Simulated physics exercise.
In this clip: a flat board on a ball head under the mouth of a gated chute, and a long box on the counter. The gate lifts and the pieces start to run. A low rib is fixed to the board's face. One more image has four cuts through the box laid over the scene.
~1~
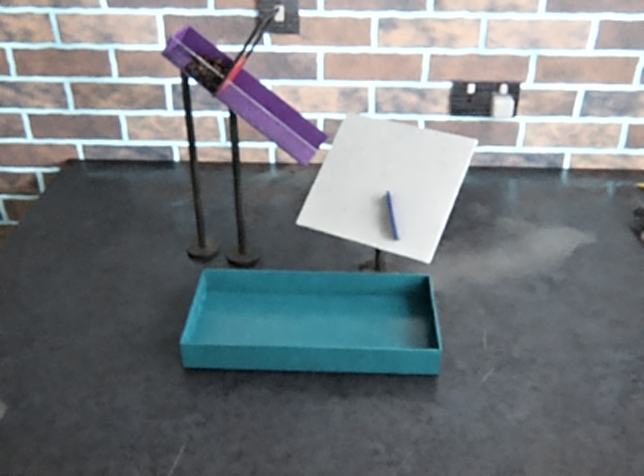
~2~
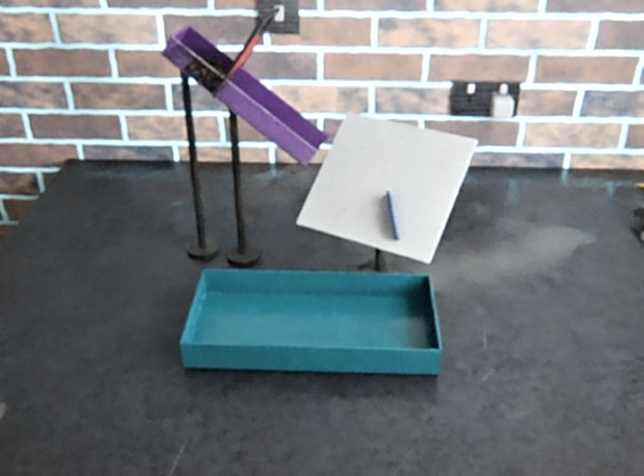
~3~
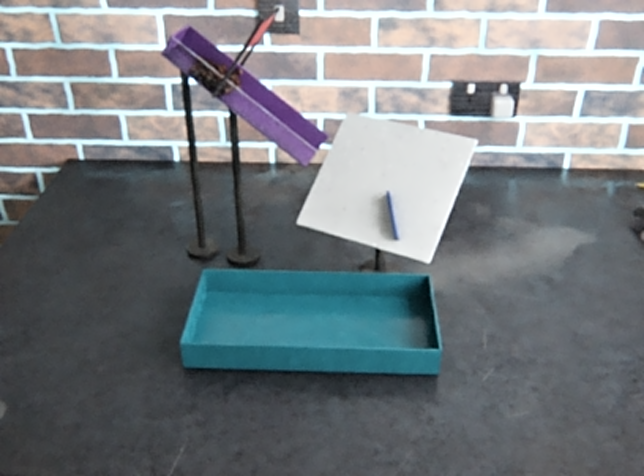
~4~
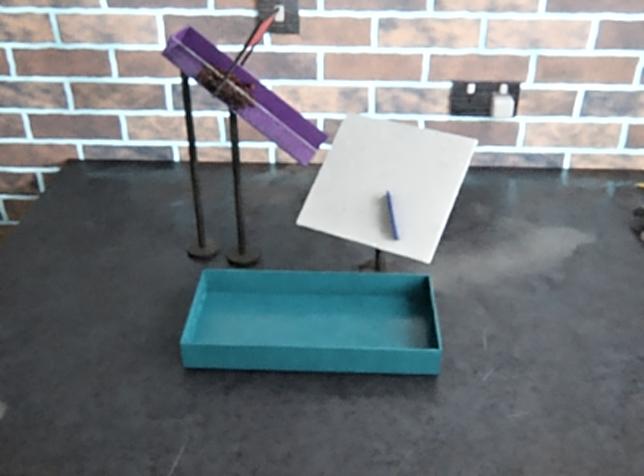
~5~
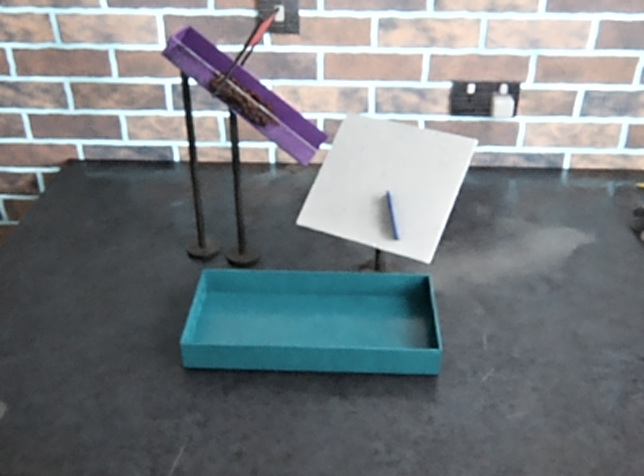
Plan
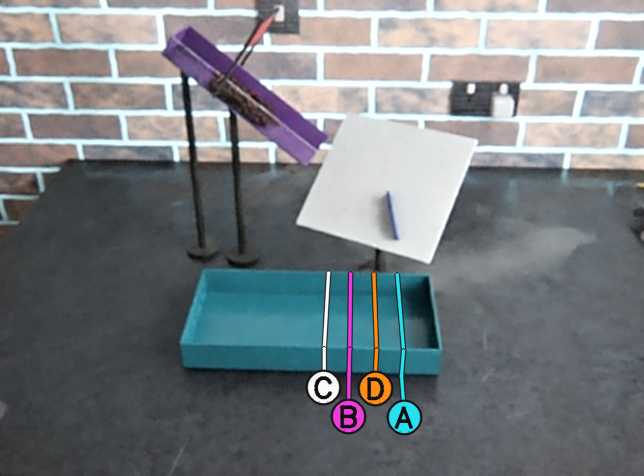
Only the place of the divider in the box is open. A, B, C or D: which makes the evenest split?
D.
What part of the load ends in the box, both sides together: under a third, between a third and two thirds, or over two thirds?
About that: Over two thirds.
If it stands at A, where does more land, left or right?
More lands on the left.
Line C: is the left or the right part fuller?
More lands on the right.
On the marked copy, line A crosses the front rim at (403, 349); line B crosses the front rim at (349, 348); line C crosses the front rim at (324, 347); line D crosses the front rim at (376, 348).
If A is chosen, of what is caught, nearly all on the left of the divider, a small part on the right.
If B is chosen, of what is caught, a small part on the left of the divider, most on the right.
If C is chosen, of what is caught, a small part on the left of the divider, nearly all on the right.
If D is chosen, of what is caught, about a quarter on the left of the divider, about two thirds on the right.
